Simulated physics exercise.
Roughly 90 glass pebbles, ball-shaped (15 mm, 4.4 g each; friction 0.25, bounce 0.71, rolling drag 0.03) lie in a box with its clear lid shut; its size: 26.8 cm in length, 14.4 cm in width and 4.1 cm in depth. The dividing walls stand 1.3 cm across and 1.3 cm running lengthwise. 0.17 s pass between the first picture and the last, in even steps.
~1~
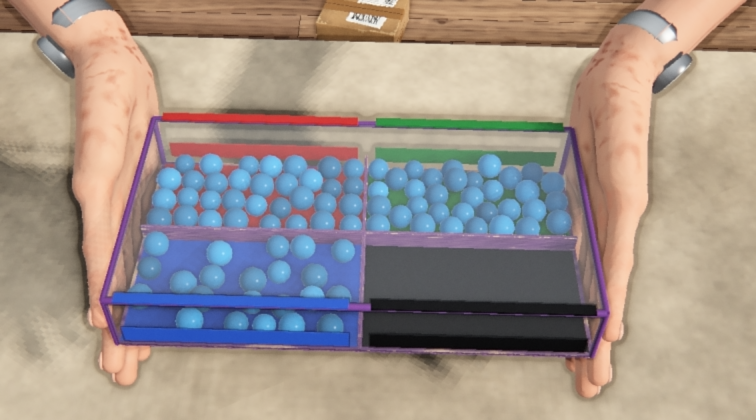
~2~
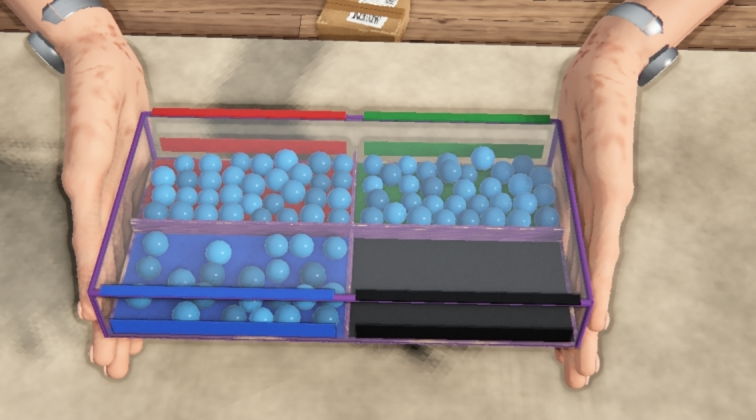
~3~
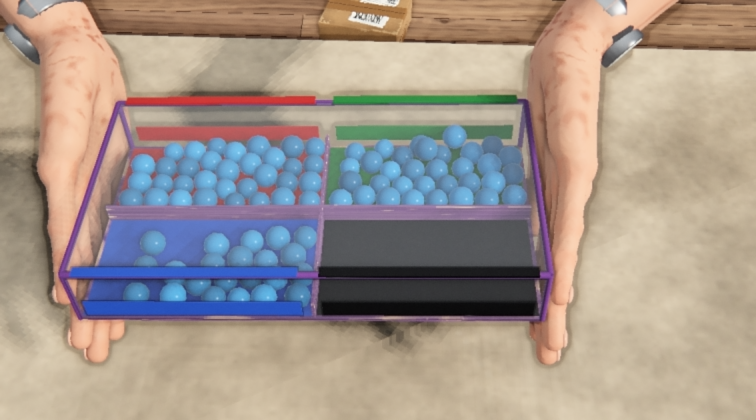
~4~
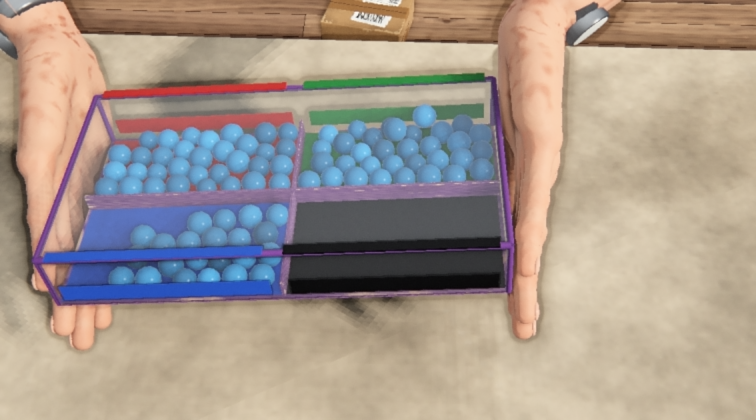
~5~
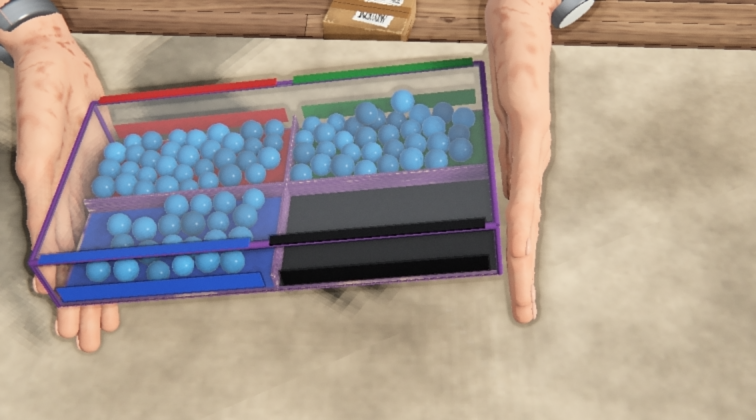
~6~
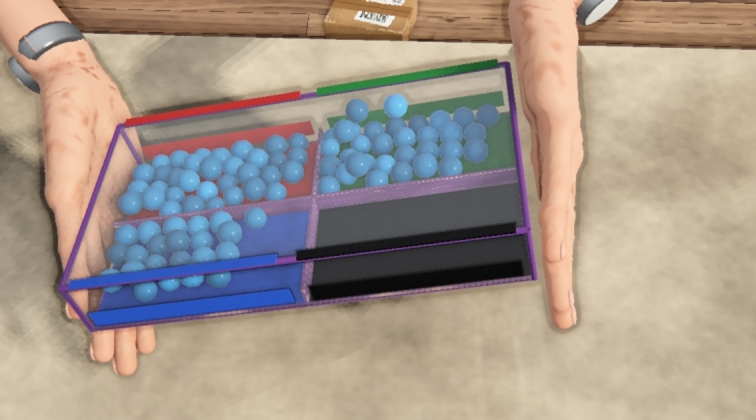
Two hands shift a clear box of blue balls left, then tilt it left-side down.
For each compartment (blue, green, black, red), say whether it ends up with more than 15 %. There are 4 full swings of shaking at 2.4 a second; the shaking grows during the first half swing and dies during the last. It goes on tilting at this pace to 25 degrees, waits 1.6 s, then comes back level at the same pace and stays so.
Blue compartment: More, green compartment: Not more, black compartment: Not more, red compartment: More.
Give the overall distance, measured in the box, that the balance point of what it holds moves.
The shift is roughly 6.5 cm.
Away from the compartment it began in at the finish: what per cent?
Something like 50 per cent, I'd say.
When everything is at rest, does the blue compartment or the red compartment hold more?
Larger share at rest: In the red compartment.
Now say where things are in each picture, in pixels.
The first frame shows box at (355, 311); tilt 0 degrees; moved 0.0 cm; blue 25 %, green 40 %, red 40 %.
The second frame shows box at (340, 302); tilt 1 degrees; moved 1.0 cm.
The third frame shows box at (304, 280); tilt 2 degrees; moved 3.5 cm.
The fourth frame shows box at (270, 258); tilt 5 degrees; moved 6.0 cm; low side left.
The fifth frame shows box at (258, 250); tilt 9 degrees; moved 6.9 cm; low side left.
The sixth frame shows box at (285, 265); tilt 13 degrees; moved 4.8 cm; low side left; blue 25 %, green 40 %, red 40 %.
Then, 0.68 s after the last picture, tilt 25 degrees; blue 25 %, green 15 %, black 25 %, red 30 %; middle of all pieces near (307, 200).
Then, 1.25 s after the last picture, tilt 25 degrees; blue 30 %, green 5 %, black 10 %, red 60 %; middle of all pieces near (230, 229).
Then, 1.77 s after the last picture, tilt 25 degrees; blue 35 %, green 5 %, black 10 %, red 50 %; middle of all pieces near (263, 257).
Then, 2.27 s after the last picture, tilt 0 degrees; blue 35 %, green 5 %, black 10 %, red 50 %; middle of all pieces near (241, 222).
In the end, blue 35 %, green 5 %, black 10 %, red 50 %.
